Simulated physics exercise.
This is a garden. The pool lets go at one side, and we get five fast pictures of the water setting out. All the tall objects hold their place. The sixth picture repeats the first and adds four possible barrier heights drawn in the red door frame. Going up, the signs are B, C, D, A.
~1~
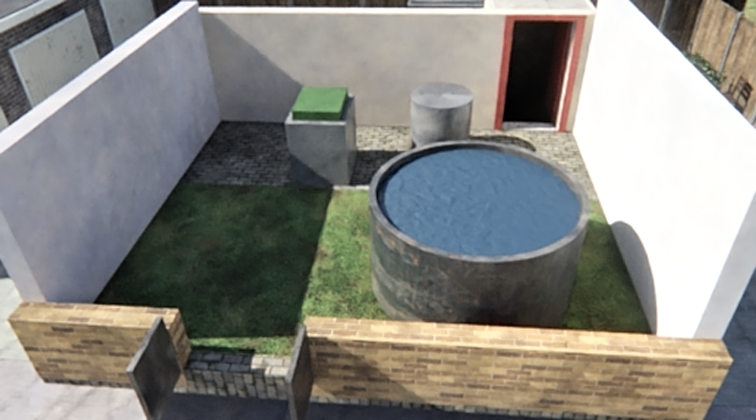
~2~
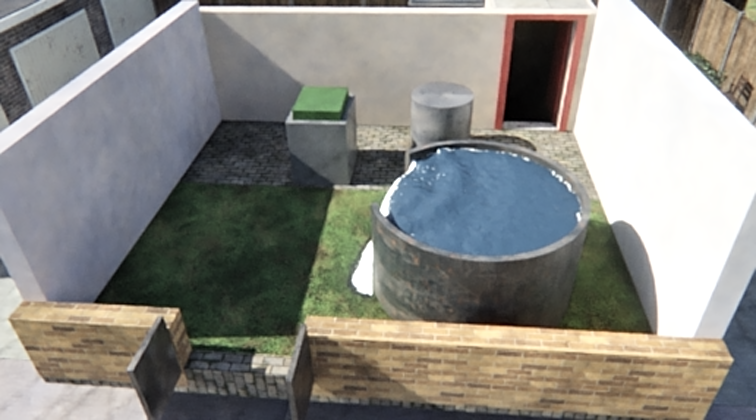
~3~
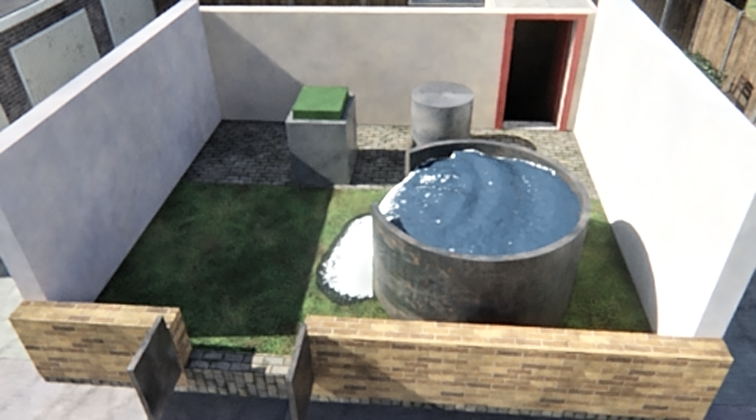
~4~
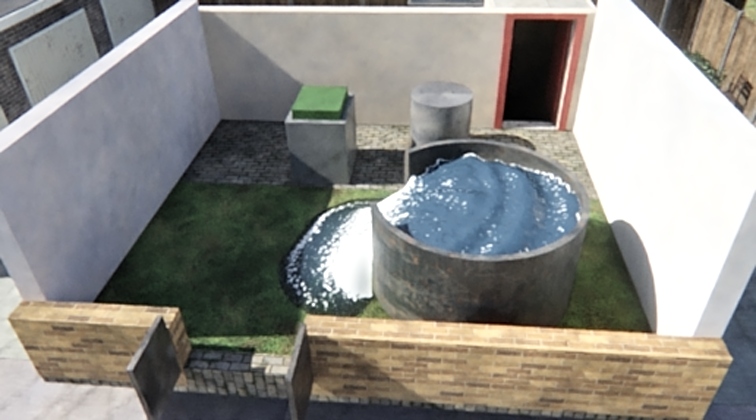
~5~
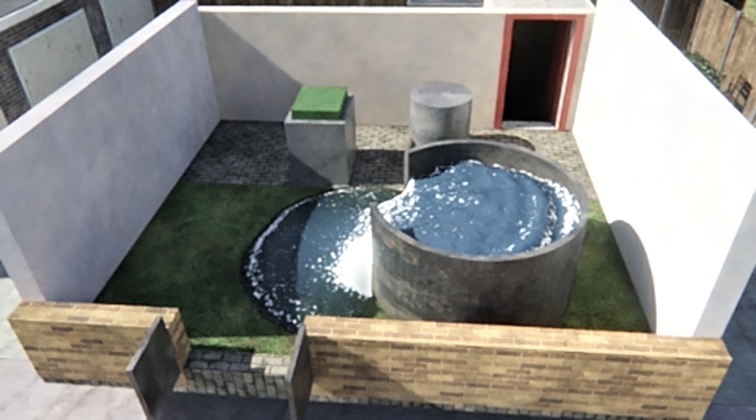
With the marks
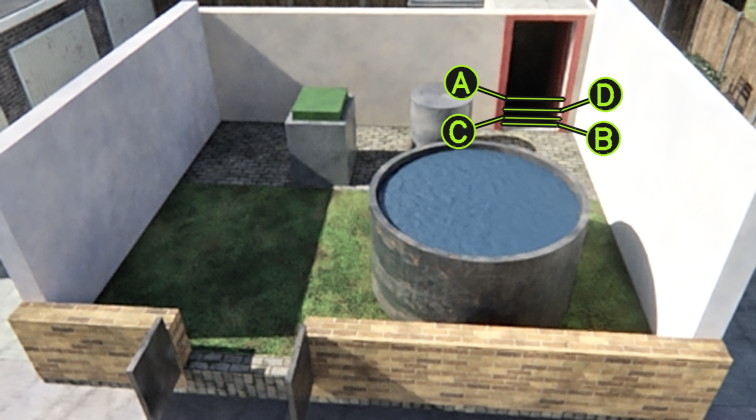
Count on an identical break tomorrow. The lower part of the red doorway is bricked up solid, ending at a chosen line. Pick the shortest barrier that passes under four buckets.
The answer is height B.
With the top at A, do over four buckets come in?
No, that is safe.
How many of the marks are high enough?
All four.
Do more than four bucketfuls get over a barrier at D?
No, not at all.
On the marked copy, A at (534, 98); B at (530, 124); C at (531, 118); D at (532, 109); from the bottom up B, C, D, A.
For height A, nothing gets over.
For height B, a splash gets over, under a bucket.
For height C, nothing gets over.
For height D, nothing gets over.
